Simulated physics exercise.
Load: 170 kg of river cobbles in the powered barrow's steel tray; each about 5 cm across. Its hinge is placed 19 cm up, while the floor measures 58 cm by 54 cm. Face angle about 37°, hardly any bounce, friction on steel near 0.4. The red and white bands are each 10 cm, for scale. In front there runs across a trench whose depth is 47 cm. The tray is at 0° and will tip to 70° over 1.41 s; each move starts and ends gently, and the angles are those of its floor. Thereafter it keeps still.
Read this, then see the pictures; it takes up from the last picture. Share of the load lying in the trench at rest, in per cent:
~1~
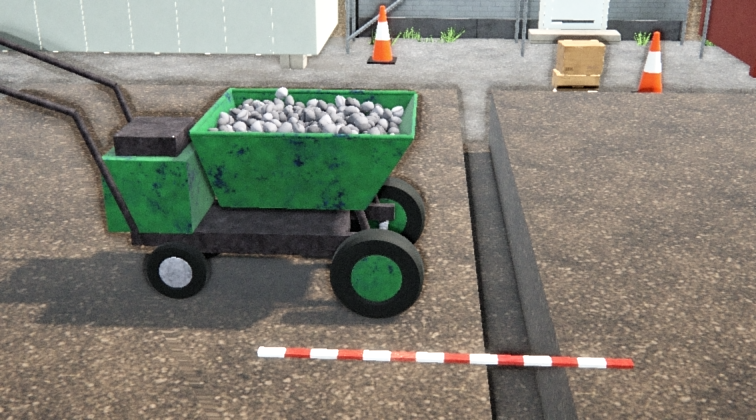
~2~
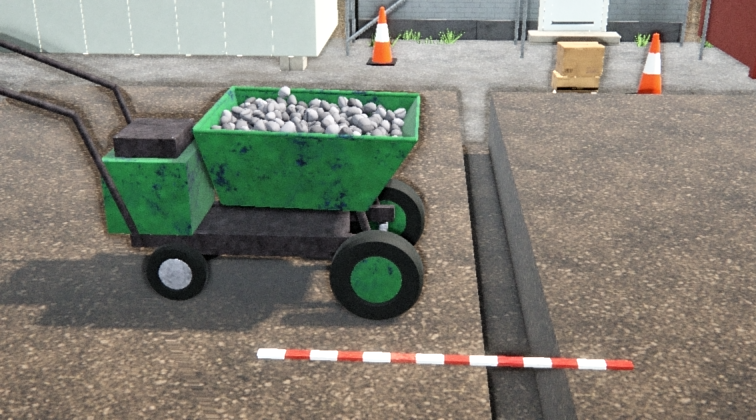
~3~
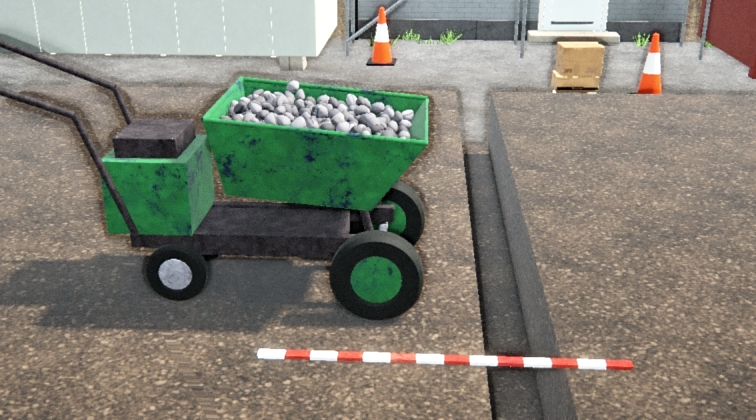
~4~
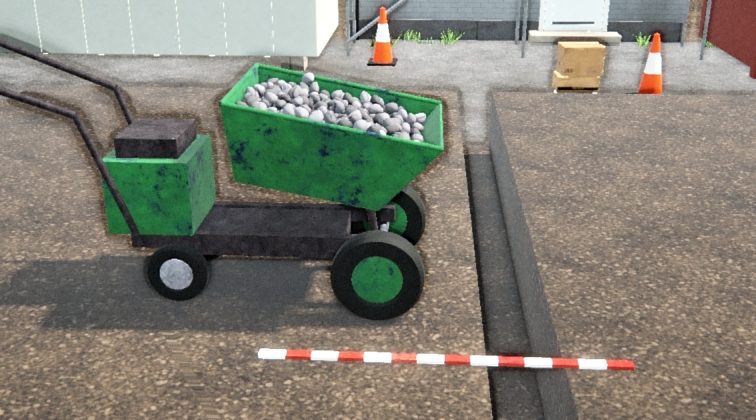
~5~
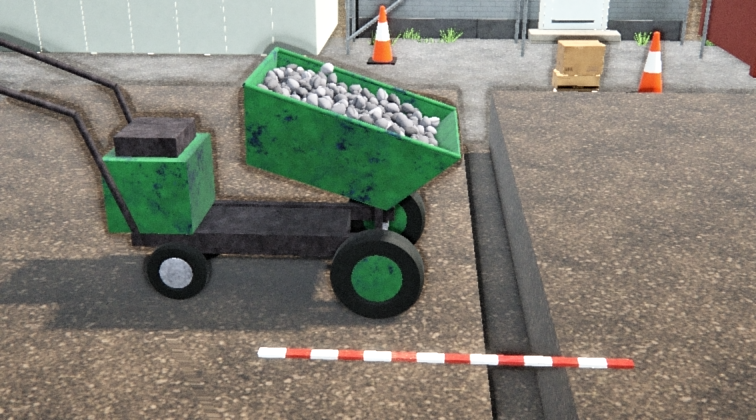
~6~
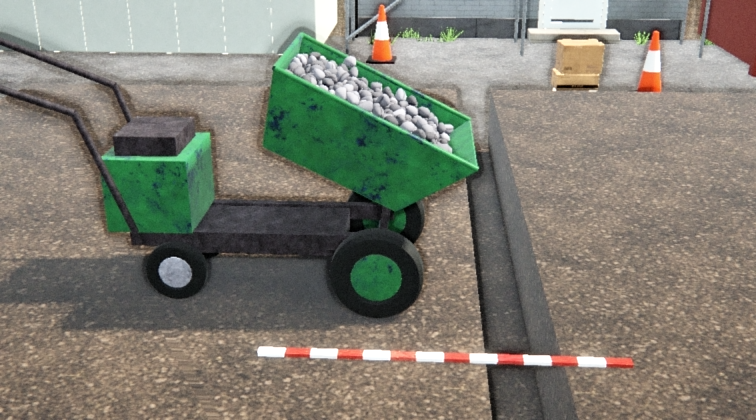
40 per cent.
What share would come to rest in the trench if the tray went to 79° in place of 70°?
In that case near 40 per cent.
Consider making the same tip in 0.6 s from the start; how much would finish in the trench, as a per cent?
Roughly 20% would finish there.
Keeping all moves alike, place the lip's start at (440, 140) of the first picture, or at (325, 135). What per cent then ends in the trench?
Close to 20 percent in the first case, 75 percent in the second.
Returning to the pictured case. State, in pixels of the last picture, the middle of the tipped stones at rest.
I'd point somewhere around (563, 283).
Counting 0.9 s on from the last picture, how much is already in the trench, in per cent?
Some 5 per cent.
Then, 0.5 s after the last picture the floor is at 59°, 100 % in the tray; the foremost stones are at (533, 215).
Then, 0.9 s after the last picture the floor is at 70°, 62 % in the tray, 4 % in the trench, 33 % past the trench; the foremost stones are at (655, 281).
Then, 1.3 s after the last picture the floor is at 70°, 38 % in the tray, 11 % in the trench, 51 % past the trench; the foremost stones are past the picture's edge.
Then, 3.2 s after the last picture the floor is at 70°, 9 % in the tray, 40 % in the trench, 51 % past the trench; the foremost stones are past the picture's edge.
